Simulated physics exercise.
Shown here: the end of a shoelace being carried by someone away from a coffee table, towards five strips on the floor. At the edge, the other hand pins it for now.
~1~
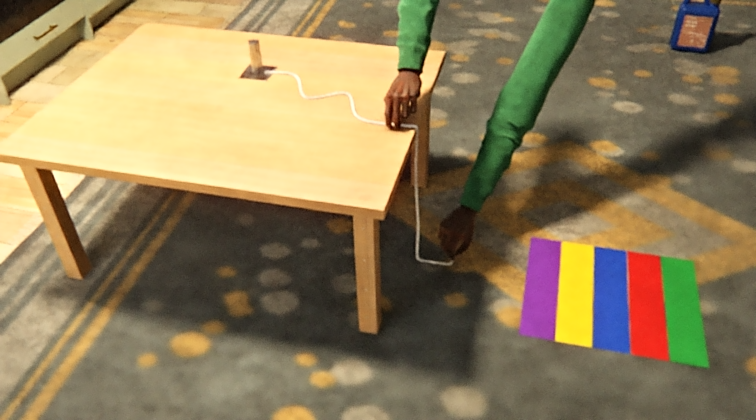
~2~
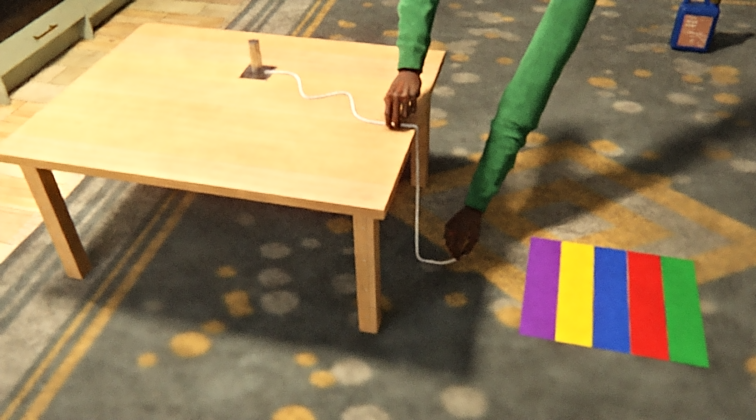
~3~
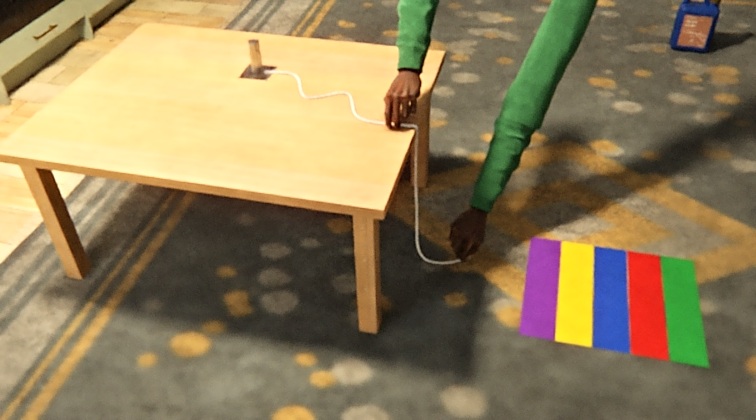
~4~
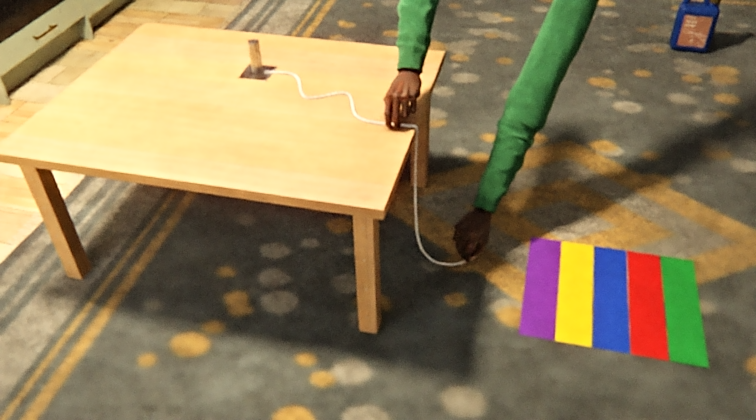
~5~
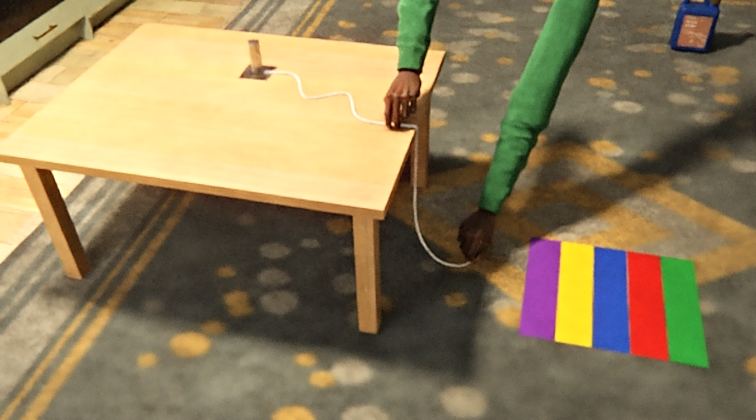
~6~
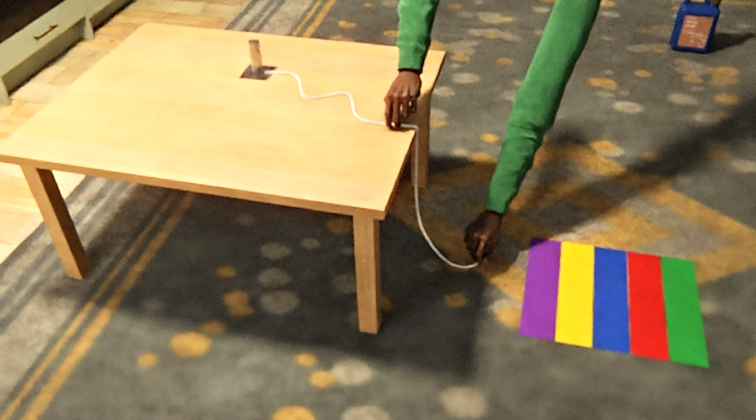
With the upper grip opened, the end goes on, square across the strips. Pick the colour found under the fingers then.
Blue is under them.
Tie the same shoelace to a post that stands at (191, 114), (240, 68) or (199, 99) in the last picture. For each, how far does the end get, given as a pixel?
Try 1 about (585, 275), try 2 about (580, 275), try 3 about (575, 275).
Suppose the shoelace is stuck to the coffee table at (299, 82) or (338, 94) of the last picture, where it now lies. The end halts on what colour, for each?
It ends on blue the first time and on yellow the second time.
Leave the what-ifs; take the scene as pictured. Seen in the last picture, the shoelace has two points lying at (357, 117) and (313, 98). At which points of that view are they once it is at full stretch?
(410, 111) for the first, (338, 92) for the second.
A little later, end near (550, 272); over purple.
Next, end near (592, 278); over yellow.
When it is tight, end near (618, 282); over blue. Over blue.
